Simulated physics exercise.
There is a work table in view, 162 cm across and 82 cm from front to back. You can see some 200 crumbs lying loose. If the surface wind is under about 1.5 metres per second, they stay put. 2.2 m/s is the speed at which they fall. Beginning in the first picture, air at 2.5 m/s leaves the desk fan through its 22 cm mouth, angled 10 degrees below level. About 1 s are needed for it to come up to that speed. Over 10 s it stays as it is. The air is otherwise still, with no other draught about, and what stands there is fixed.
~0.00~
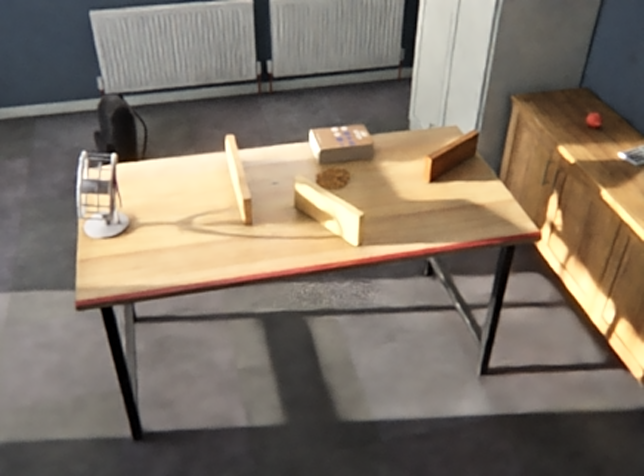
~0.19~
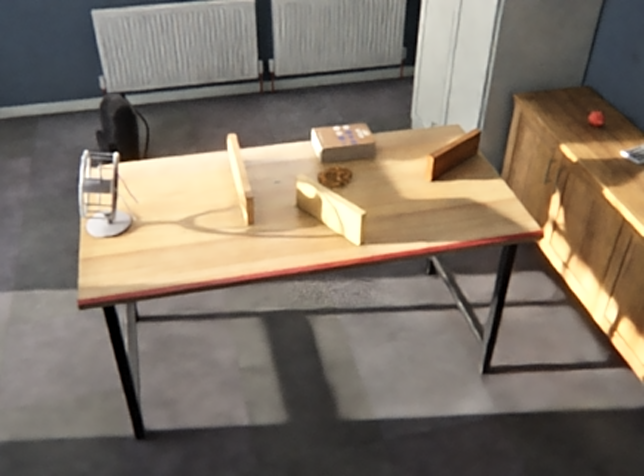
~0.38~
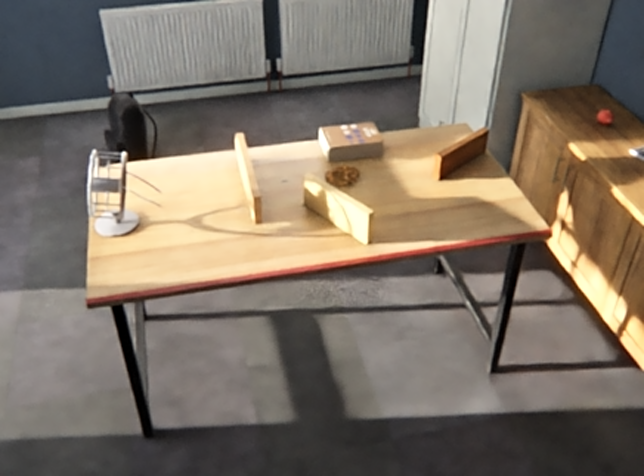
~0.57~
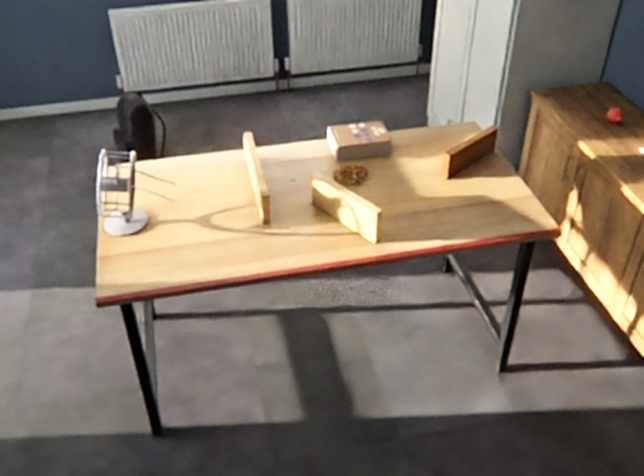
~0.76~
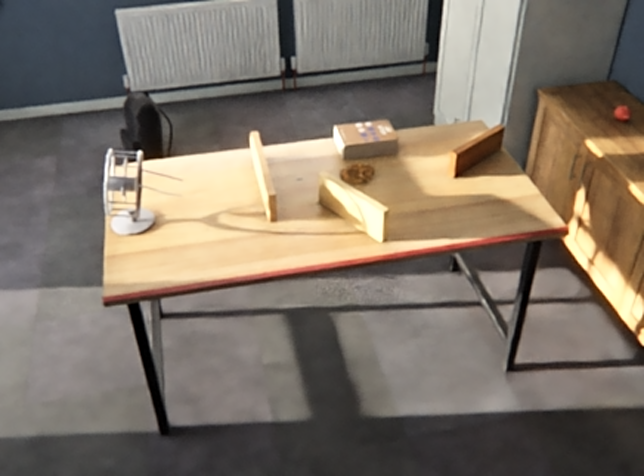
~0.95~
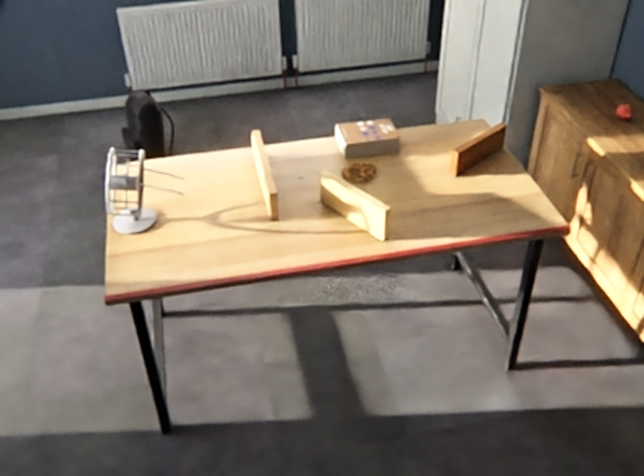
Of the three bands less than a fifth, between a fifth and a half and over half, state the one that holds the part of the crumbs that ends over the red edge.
Watch, not one in five will wind up over that edge.
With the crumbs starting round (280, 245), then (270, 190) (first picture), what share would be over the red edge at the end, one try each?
Taking the two spots in order, you'd get 70 percent and then 0 percent.
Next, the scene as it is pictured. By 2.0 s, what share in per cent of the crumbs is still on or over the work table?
Near 100 per cent, more or less.
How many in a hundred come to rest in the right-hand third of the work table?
Something close to 2 % ends up there.
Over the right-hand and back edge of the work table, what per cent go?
Roughly 0 per cent at the right-hand edge and 0 per cent at the back edge.
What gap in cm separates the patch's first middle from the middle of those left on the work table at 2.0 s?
The centre sits some 0 cm from where it began.
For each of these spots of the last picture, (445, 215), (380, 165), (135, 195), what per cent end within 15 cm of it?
In order: About 0 %, then 80 %, then 0 %.
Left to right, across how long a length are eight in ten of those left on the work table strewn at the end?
Around 10 centimetres from left to right.
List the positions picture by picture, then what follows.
The middle of the crumbs is near (332, 179), none has stirred yet and the mouth of the desk fan is at (98, 187), in the first picture.
The middle of the crumbs is near (334, 178), none has stirred yet and the red edge is centred on (326, 268), in the second picture.
The middle of the crumbs is near (342, 177), none has stirred yet, the top of a book is at (351, 134) and the top of a board is at (337, 193), in the third picture.
The middle of the crumbs is near (350, 175) and none has stirred yet, in the fourth picture.
The middle of the crumbs is near (356, 174) and none has stirred yet, in the fifth picture.
The middle of the crumbs is near (358, 173) and none has stirred yet, in the sixth picture.
After 2.0 s, 86 % are on the move or not yet settled, 0 % are over the red edge; the middle of those still in play is near (358, 173).
After 3.2 s, 86 % are on the move or not yet settled, 0 % are over the red edge; the middle of those still in play is near (359, 173).
After 5.5 s, 76 % are on the move or not yet settled, 0 % are over the red edge; the middle of those still in play is near (359, 173).
After 10.0 s, at the end, 0 % are over the red edge; the middle of those still in play is near (359, 173).
